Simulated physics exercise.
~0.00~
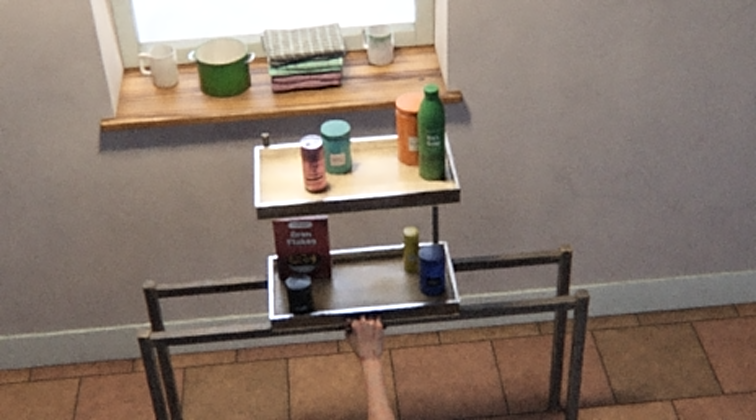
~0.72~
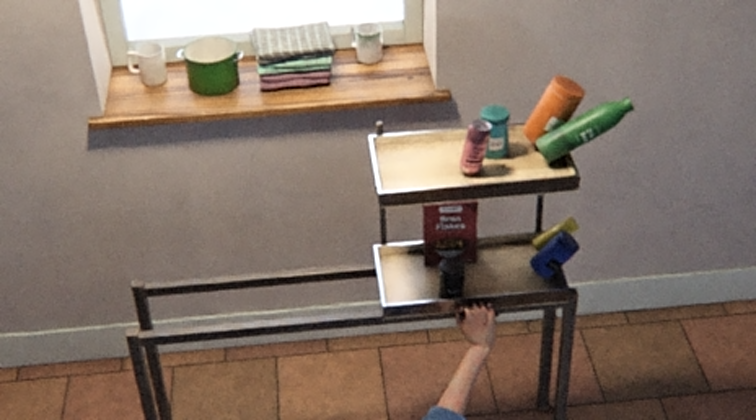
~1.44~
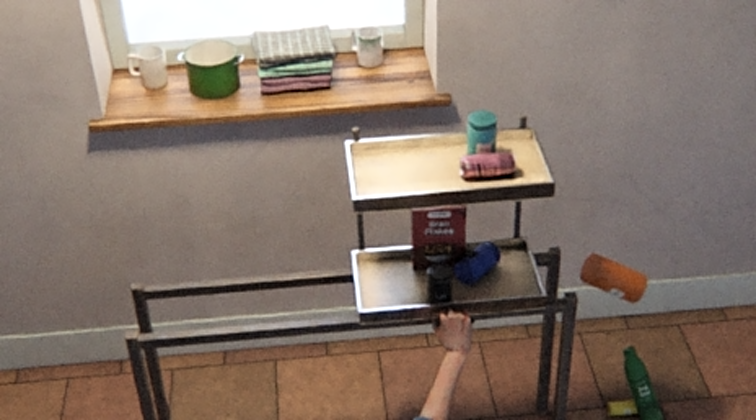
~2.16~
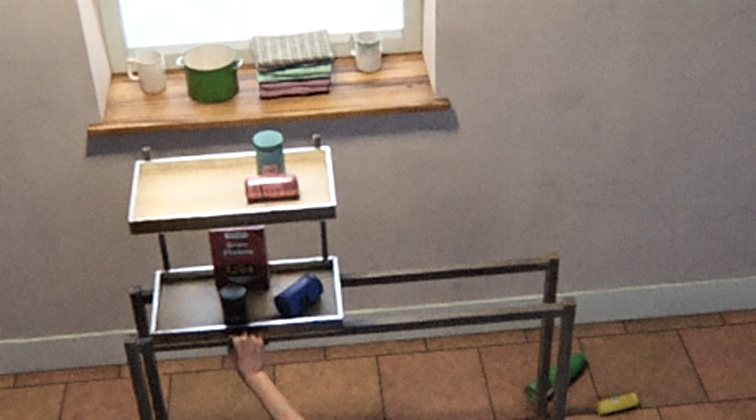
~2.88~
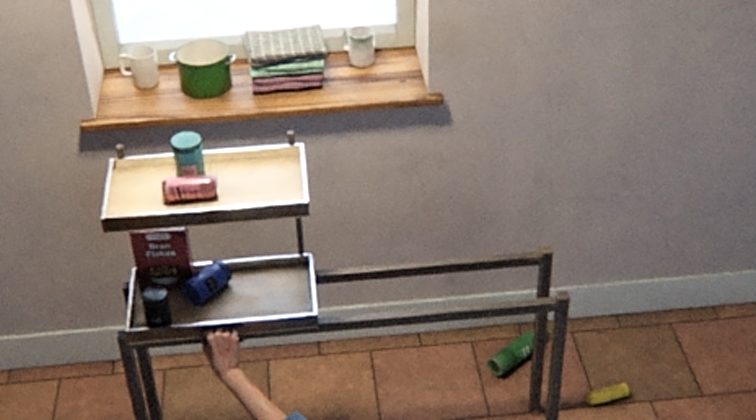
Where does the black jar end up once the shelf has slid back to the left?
It ends up in about the same spot where it began, still upright near the front left of the lower tray.
